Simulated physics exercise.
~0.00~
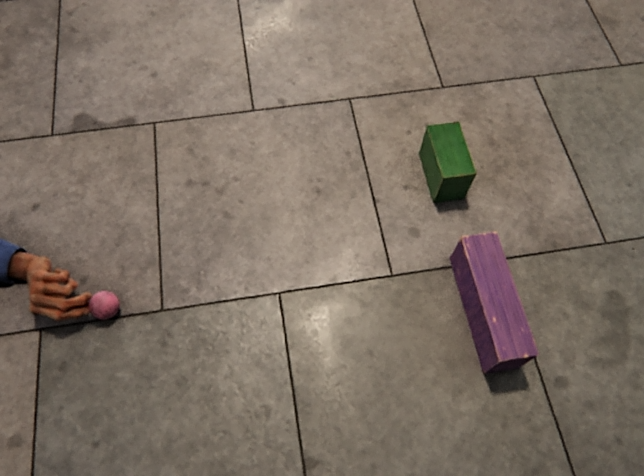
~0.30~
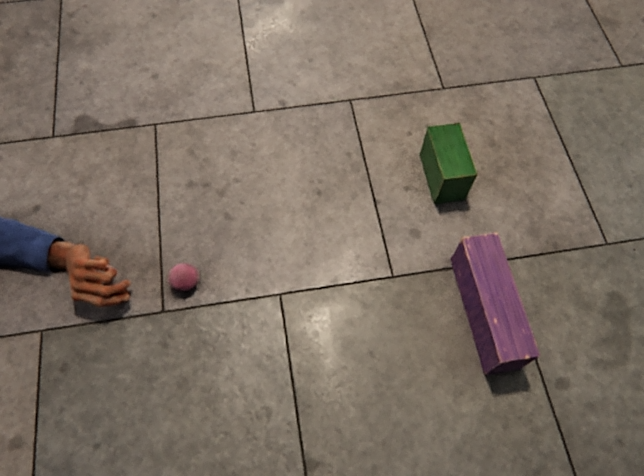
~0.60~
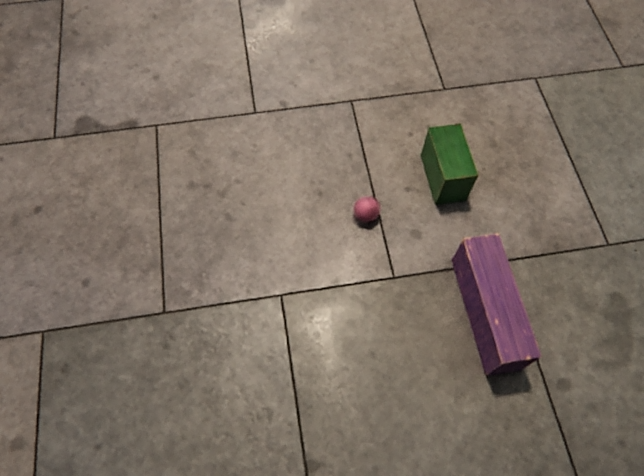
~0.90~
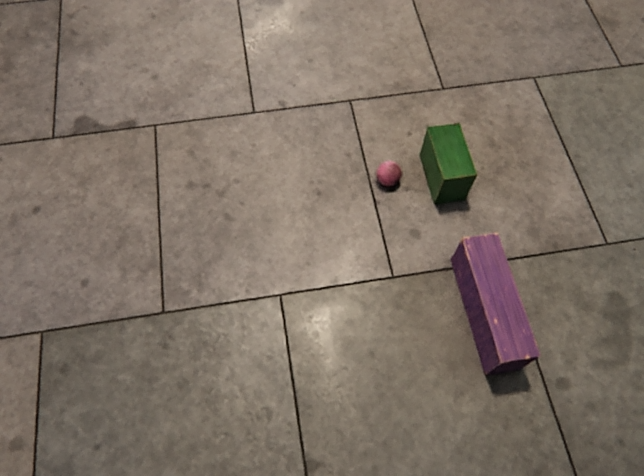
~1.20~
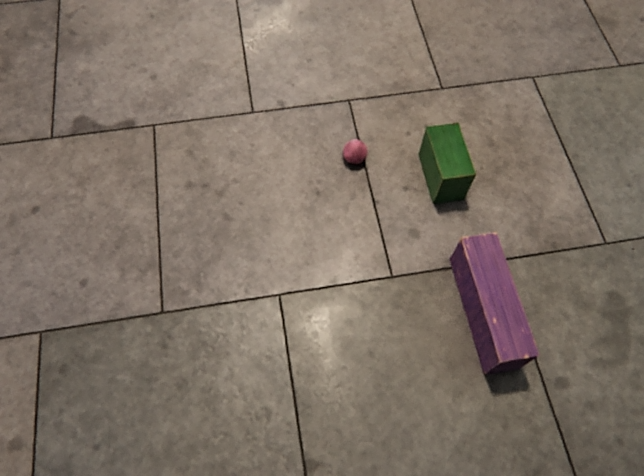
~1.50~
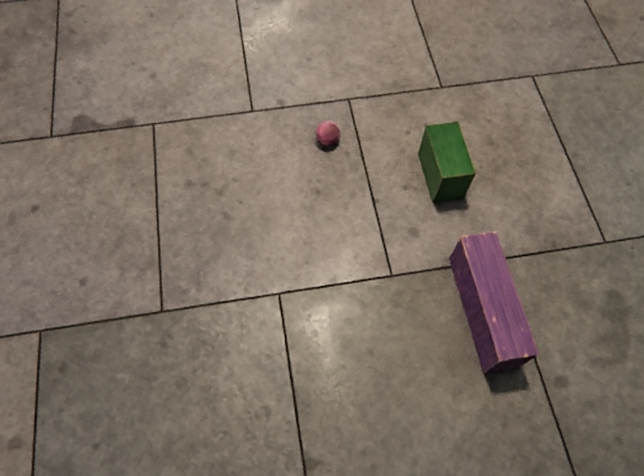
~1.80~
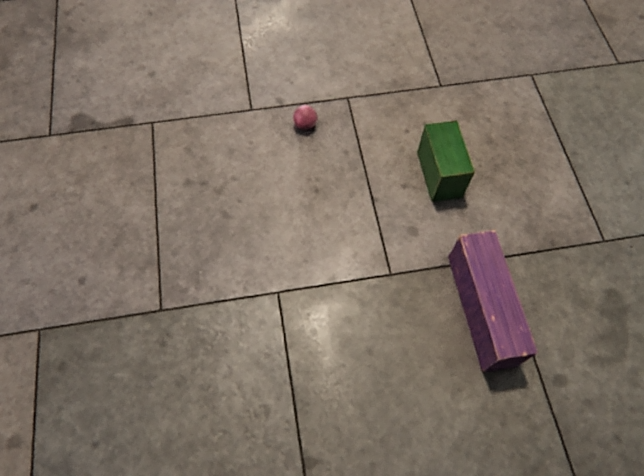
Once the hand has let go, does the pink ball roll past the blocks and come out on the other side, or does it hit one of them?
It hits the green block and comes back up and to the left, so it does not come out on the other side.
A hand in a blue sleeve rolled a pink ball to the right across the tiled floor and drew back, and the ball hit the green block and came back up and to the left, while both blocks stayed in place.
